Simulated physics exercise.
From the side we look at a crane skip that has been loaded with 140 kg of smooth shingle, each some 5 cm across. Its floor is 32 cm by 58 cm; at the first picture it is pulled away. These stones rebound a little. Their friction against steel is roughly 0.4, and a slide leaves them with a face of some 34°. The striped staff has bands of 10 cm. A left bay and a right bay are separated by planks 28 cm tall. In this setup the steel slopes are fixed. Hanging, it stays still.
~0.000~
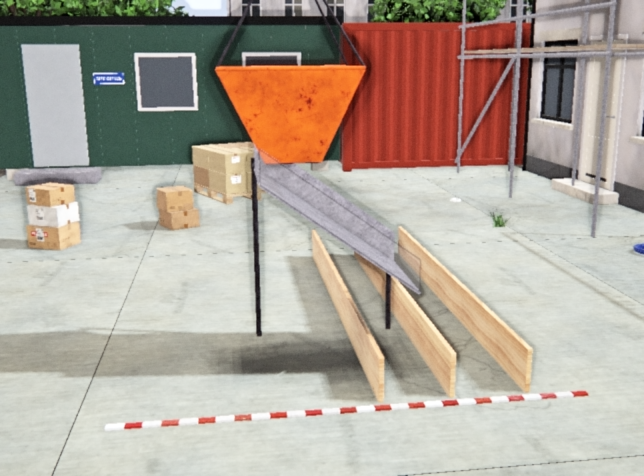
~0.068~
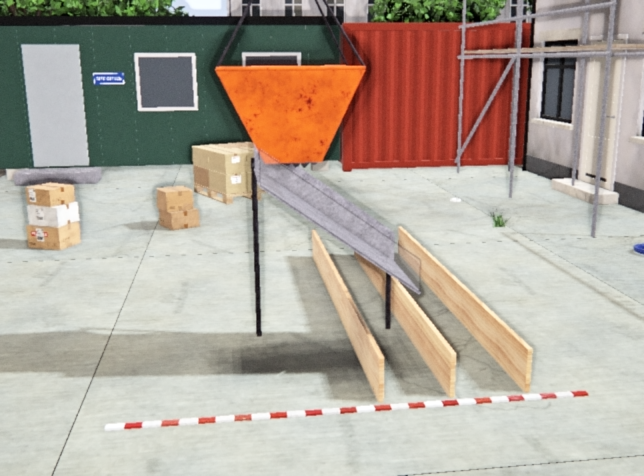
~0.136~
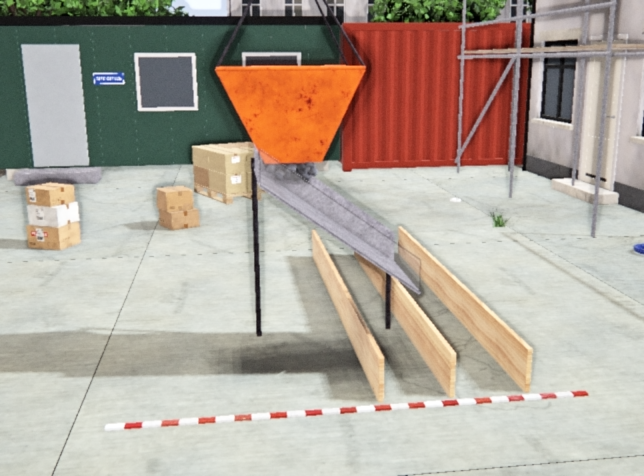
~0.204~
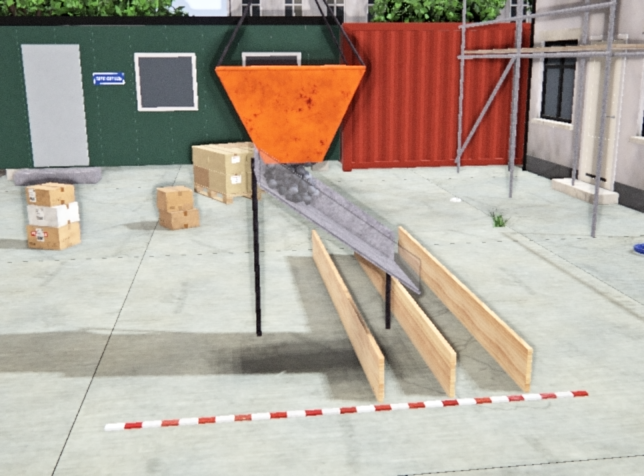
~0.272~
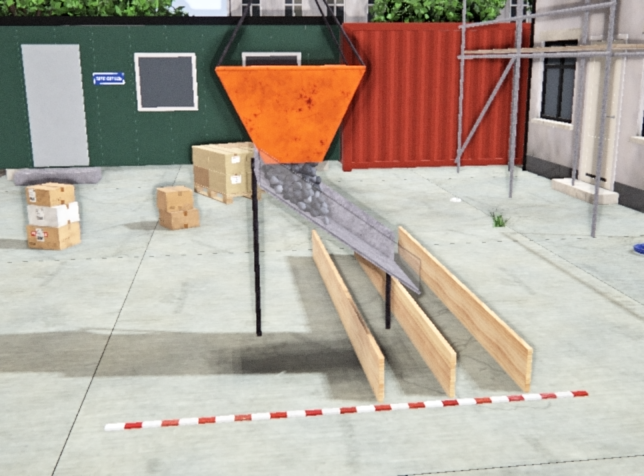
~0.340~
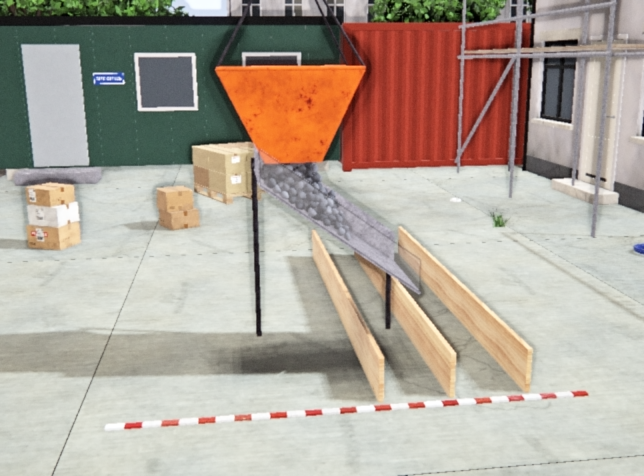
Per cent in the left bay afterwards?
0 per cent.
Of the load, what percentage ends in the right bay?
I'd say close to 100 per cent of the load.
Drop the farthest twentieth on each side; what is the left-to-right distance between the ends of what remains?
The stretch runs about 40 cm.
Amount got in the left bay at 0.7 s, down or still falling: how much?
By then, 5 %.
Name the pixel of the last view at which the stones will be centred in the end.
Near (462, 342).
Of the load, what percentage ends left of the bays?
Share: About 0 %.
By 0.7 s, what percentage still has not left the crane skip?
I'd say it holds close to 0 percent.
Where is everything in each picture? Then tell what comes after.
In the first frame, the outlet is at (293, 154); nothing has dropped yet.
In the second frame, the outlet is at (293, 154); 4 % is out.
In the third frame, outlet at (293, 154), the stream shows down to (289, 171); 86 % still inside.
In the fourth frame, outlet at (293, 154), the stream shows down to (298, 190); 74 % still inside.
In the fifth frame, outlet at (293, 154), the stream shows down to (318, 209); 62 % still inside.
In the sixth frame, outlet at (293, 154), the stream shows down to (339, 225); 49 % still inside.
After 0.7 s, 1 % in the crane skip, 86 % on the steel, 1 % falling or lying left of the bays, 5 % falling or lying in the left bay, 7 % falling or lying in the right bay; the stones farthest right are at (469, 330).
After 1.1 s, 0 % in the crane skip, 36 % on the steel, 7 % falling or lying in the left bay, 57 % falling or lying in the right bay; the stones farthest right are at (488, 335).
After 1.7 s, 0 % in the crane skip, 100 % falling or lying in the right bay; the stones farthest right are at (480, 325).
After 2.6 s, 0 % in the crane skip, 100 % falling or lying in the right bay; the stones farthest right are at (500, 340).
After 4.5 s, 0 % in the crane skip, 100 % in the right bay; the stones farthest right are at (500, 340).
